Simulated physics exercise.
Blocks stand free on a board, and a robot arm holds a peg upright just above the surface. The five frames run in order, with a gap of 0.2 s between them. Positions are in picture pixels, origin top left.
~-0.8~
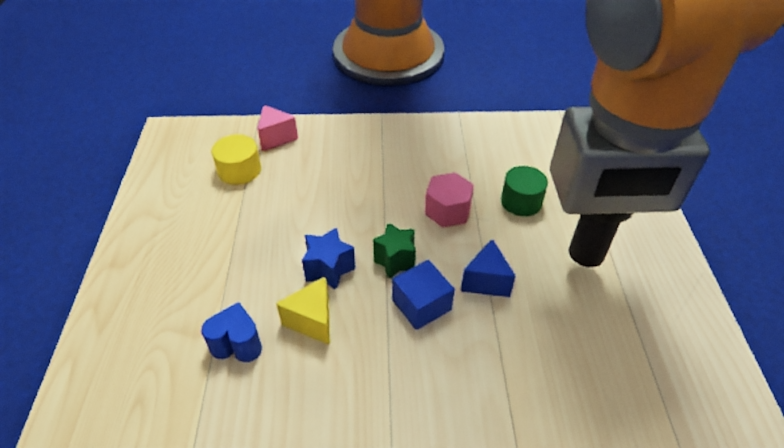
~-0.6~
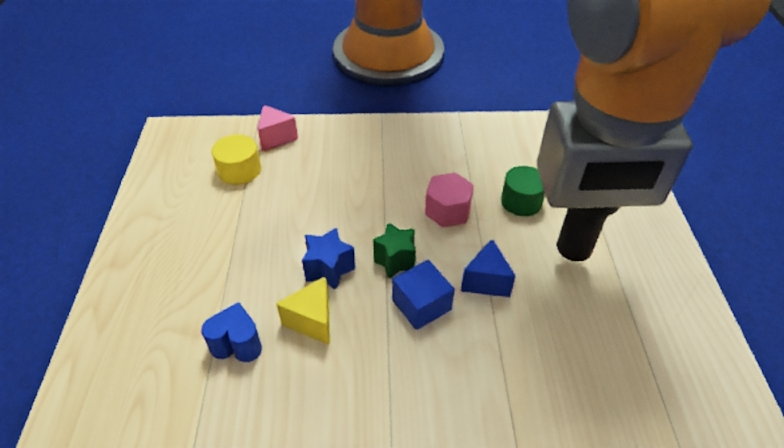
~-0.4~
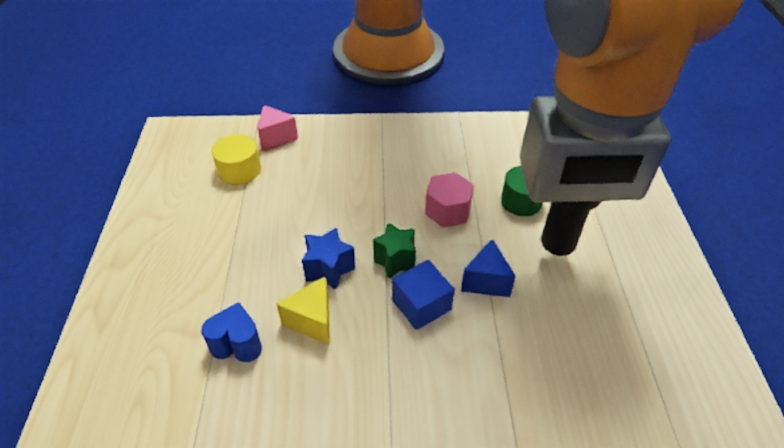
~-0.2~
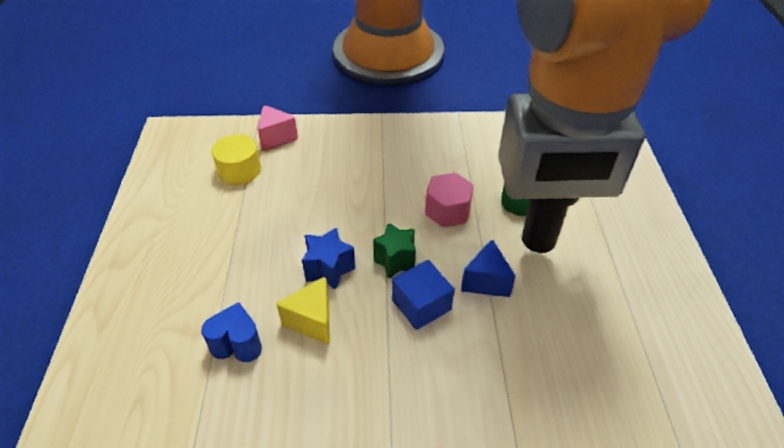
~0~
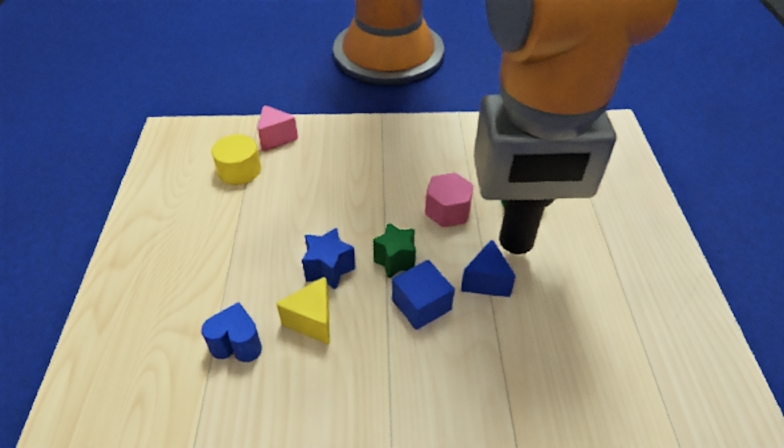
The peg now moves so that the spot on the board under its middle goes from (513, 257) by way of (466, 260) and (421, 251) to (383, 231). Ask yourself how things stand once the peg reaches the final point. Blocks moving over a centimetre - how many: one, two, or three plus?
The way I see it, the answer is two.
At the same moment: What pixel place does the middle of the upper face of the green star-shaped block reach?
Most likely (371, 235).
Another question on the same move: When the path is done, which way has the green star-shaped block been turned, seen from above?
I'd predict that, seen from above, the green star-shaped block rotates counter-clockwise.
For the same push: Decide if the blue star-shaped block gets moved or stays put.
Not moved.
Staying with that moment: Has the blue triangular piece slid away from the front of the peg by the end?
Yes, I think so.
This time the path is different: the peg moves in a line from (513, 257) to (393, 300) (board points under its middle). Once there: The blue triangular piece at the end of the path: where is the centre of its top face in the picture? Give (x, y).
At pixel (463, 291).
The first path, step by step. One third of the way, peg (468, 244); blue triangular piece (472, 265), turned 60° anticlockwise.
Two thirds of the way, peg (421, 235); green star-shaped block (390, 238), turned 20° anticlockwise; blue triangular piece (472, 265), turned 65° anticlockwise.
At the end, peg (382, 216); blue star-shaped block in place; green star-shaped block (371, 235), turned 65° anticlockwise; blue square piece in place; blue triangular piece (472, 265), turned 65° anticlockwise.
